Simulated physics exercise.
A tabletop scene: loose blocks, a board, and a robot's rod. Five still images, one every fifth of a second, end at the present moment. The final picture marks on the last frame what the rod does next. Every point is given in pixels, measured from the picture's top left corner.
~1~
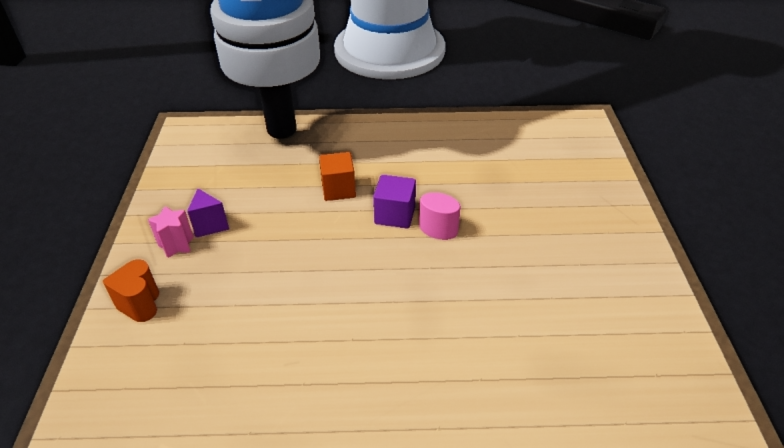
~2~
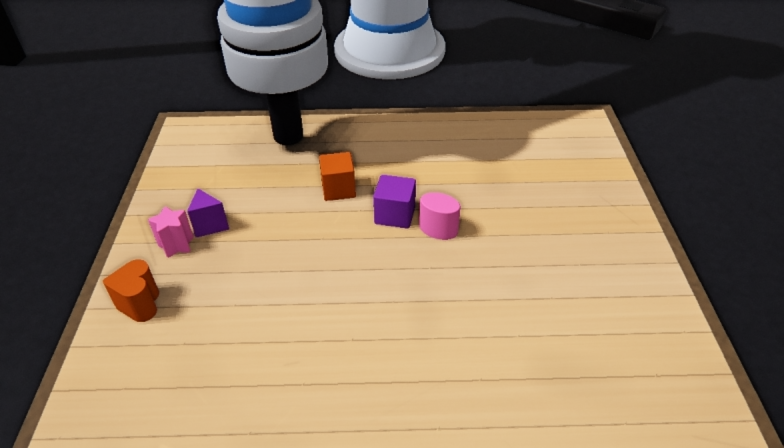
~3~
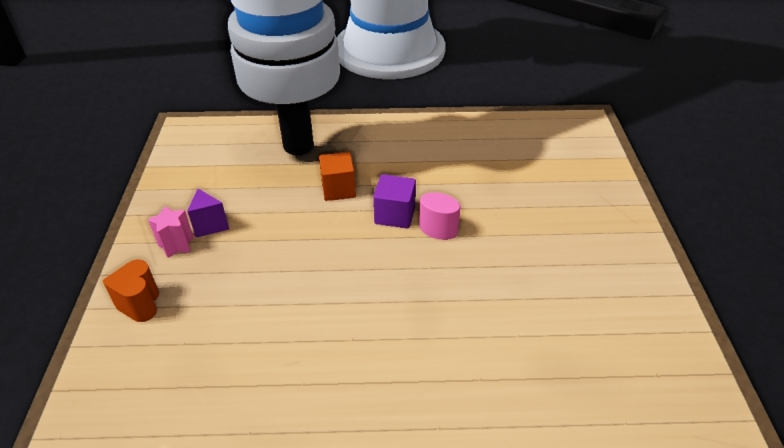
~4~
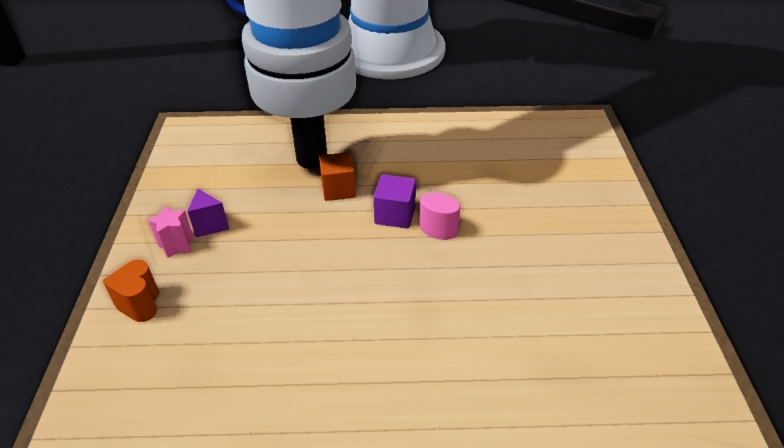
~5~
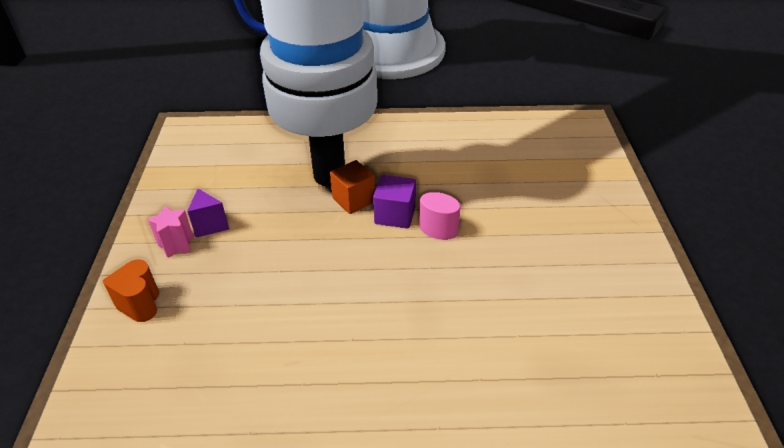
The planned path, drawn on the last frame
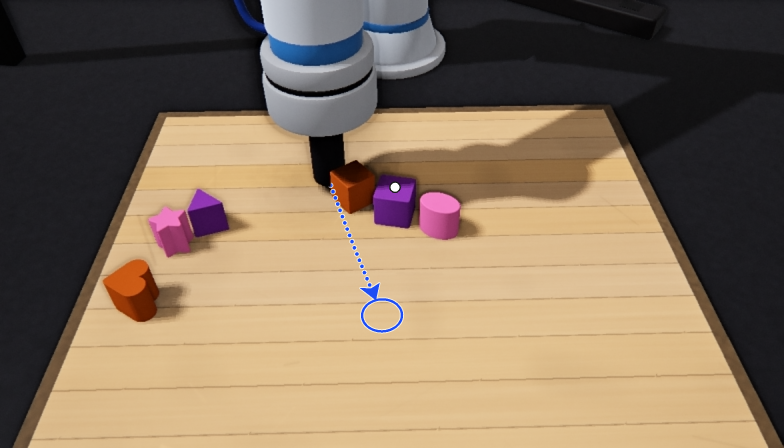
In the video, a robot arm's black rod moves forward and to the right across a wooden board of colored blocks, then nudges the orange cube slightly toward the purple cube while the other blocks stay still.
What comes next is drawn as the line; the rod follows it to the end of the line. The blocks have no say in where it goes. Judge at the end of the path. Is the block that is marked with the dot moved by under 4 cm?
I believe so.
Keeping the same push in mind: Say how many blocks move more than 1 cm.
Moved: More than two.
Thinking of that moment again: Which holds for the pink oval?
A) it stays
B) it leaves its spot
Choice B: It leaves its spot.
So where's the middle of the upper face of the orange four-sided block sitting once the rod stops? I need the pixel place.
Around (382, 200).
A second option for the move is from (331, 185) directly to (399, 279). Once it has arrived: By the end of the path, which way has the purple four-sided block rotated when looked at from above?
It turns counter-clockwise.
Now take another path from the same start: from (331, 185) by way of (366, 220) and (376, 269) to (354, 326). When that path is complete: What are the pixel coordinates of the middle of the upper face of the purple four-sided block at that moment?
Its top centre is at about (445, 202).
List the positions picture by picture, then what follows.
In the first picture, lower end of the rod (282, 131), tops of blocks, orange four-sided block (336, 163), purple four-sided block (395, 187), pink oval (440, 202).
In the second picture, rod (289, 138), blocks as before.
In the third picture, rod (299, 148), blocks as before.
In the fourth picture, rod (312, 161), blocks as before.
In the fifth picture, rod (330, 178), orange four-sided block (352, 173), purple four-sided block (395, 187), pink oval (440, 202).
The drawn path runs from (331, 185) directly to (382, 315); the dot is on the purple four-sided block.
The first path, step by step. One third of the way, rod (344, 216); orange four-sided block (379, 198), turned 65° anticlockwise; purple four-sided block (415, 192), turned 25° anticlockwise; pink oval (456, 203).
Two thirds of the way, rod (361, 258); orange four-sided block (382, 200), turned 70° anticlockwise; purple four-sided block (416, 193), turned 30° anticlockwise; pink oval (458, 203), turned 15° clockwise.
At the end, rod (382, 307); orange four-sided block (382, 200), turned 70° anticlockwise; purple four-sided block (416, 193), turned 30° anticlockwise; pink oval (458, 203), turned 15° clockwise.
